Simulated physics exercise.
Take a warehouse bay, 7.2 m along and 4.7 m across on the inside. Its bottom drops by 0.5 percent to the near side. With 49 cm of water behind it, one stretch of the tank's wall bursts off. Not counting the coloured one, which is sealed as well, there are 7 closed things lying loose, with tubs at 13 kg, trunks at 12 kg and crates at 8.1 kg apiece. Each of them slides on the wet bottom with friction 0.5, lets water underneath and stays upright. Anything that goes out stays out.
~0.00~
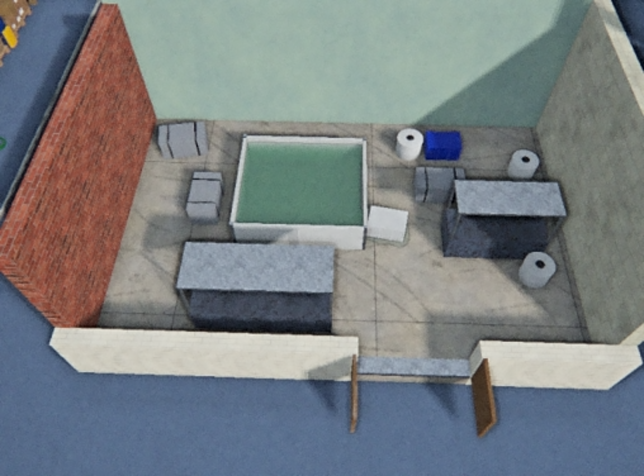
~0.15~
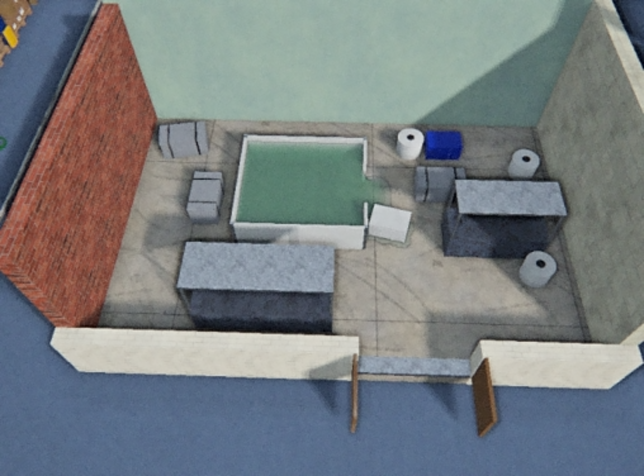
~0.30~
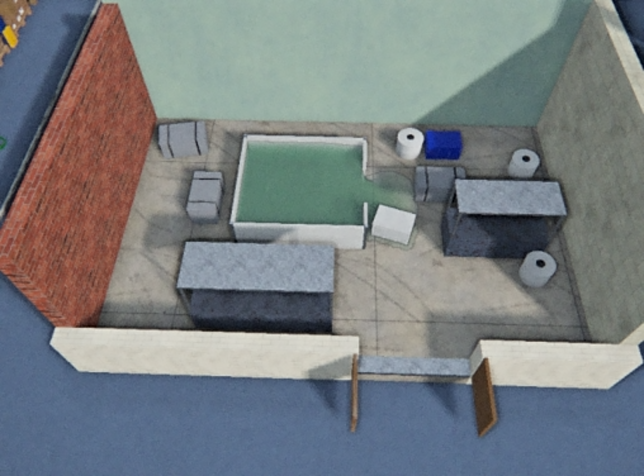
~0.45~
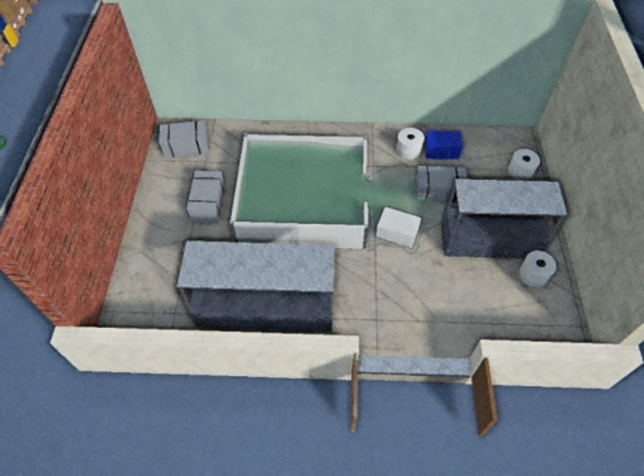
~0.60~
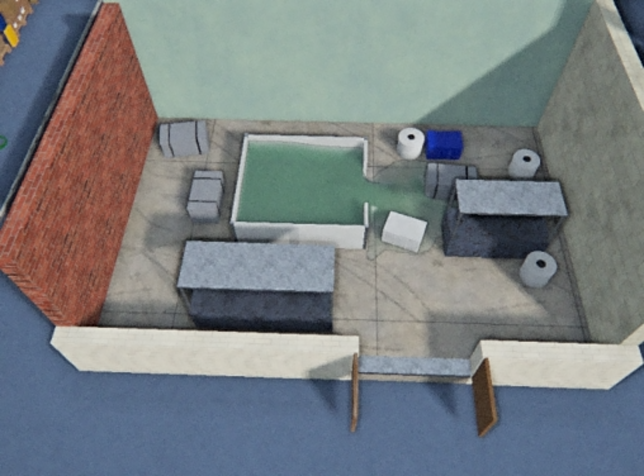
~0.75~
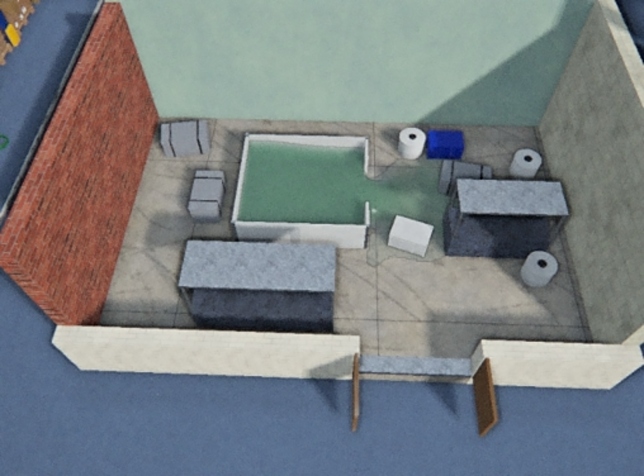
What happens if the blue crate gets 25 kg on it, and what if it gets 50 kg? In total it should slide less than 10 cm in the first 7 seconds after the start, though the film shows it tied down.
Only 50 kg holds it in place.
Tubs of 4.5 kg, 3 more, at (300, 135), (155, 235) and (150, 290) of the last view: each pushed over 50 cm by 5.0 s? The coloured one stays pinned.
Order kept: Not that far; not that far; not that far.
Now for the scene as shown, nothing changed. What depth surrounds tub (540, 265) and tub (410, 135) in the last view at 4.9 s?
I'd estimate 5 cm for the first and 5 cm for the second.
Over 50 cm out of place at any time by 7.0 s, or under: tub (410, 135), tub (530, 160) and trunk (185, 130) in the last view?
Within the mark, beyond the mark, within the mark.
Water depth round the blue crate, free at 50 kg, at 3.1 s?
Around 5 cm.
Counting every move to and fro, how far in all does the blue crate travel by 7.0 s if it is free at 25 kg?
Some 120 centimetres of travel in total.
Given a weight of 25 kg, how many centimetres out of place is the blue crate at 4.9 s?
Close to 80 centimetres.
After 1.4 s the blue crate would be 9 cm from its start with 25 kg and 0 cm from its start with 50 kg; 7 cm of water round it then.
After 3.1 s the blue crate would be 13 cm from its start with 25 kg and 0 cm from its start with 50 kg; 5 cm of water round it then.
After 4.9 s the blue crate would be 71 cm from its start with 25 kg and 0 cm from its start with 50 kg; 10 cm of water round it then.
After 7.0 s the blue crate would be 98 cm from its start with 25 kg and 0 cm from its start with 50 kg; 8 cm of water round it then.
